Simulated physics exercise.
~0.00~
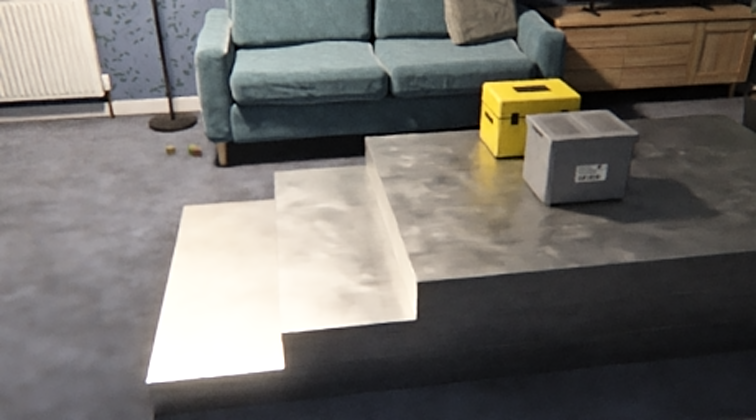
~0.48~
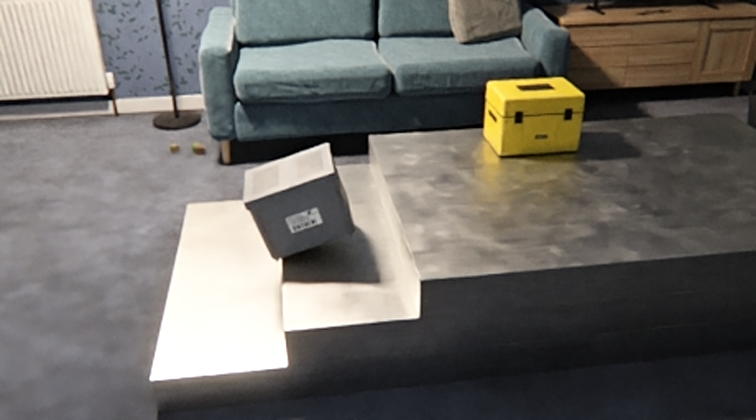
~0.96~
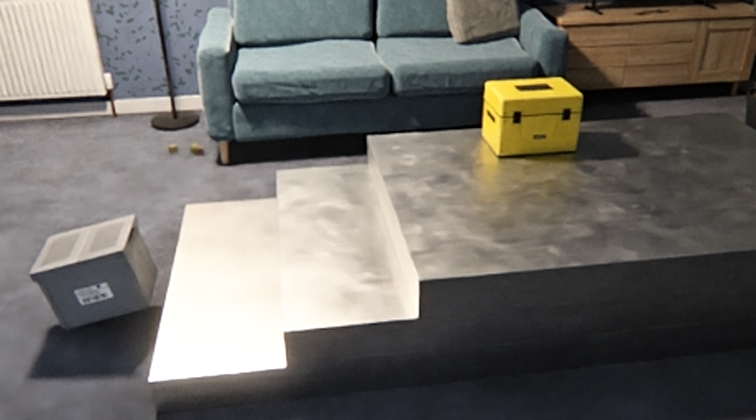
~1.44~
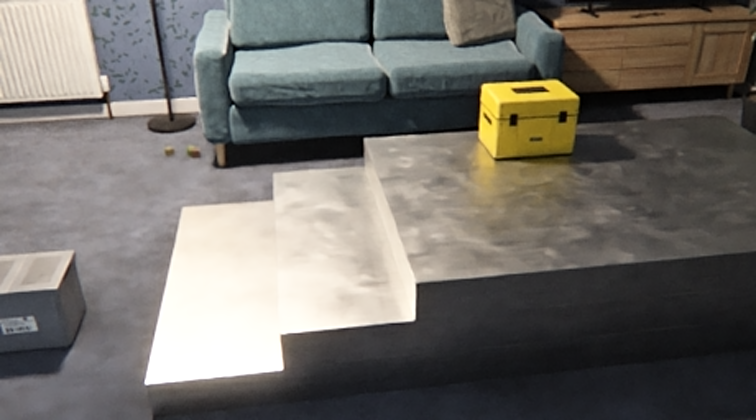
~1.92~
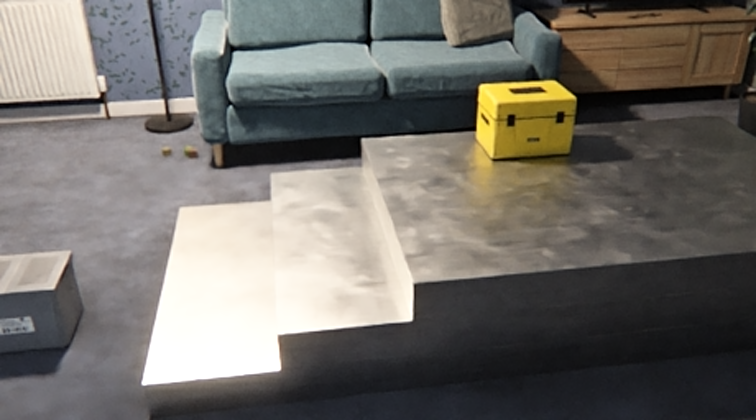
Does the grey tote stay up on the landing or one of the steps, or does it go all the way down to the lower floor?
It goes all the way down, passing the steps and coming to rest on the carpeted floor to the left of them.
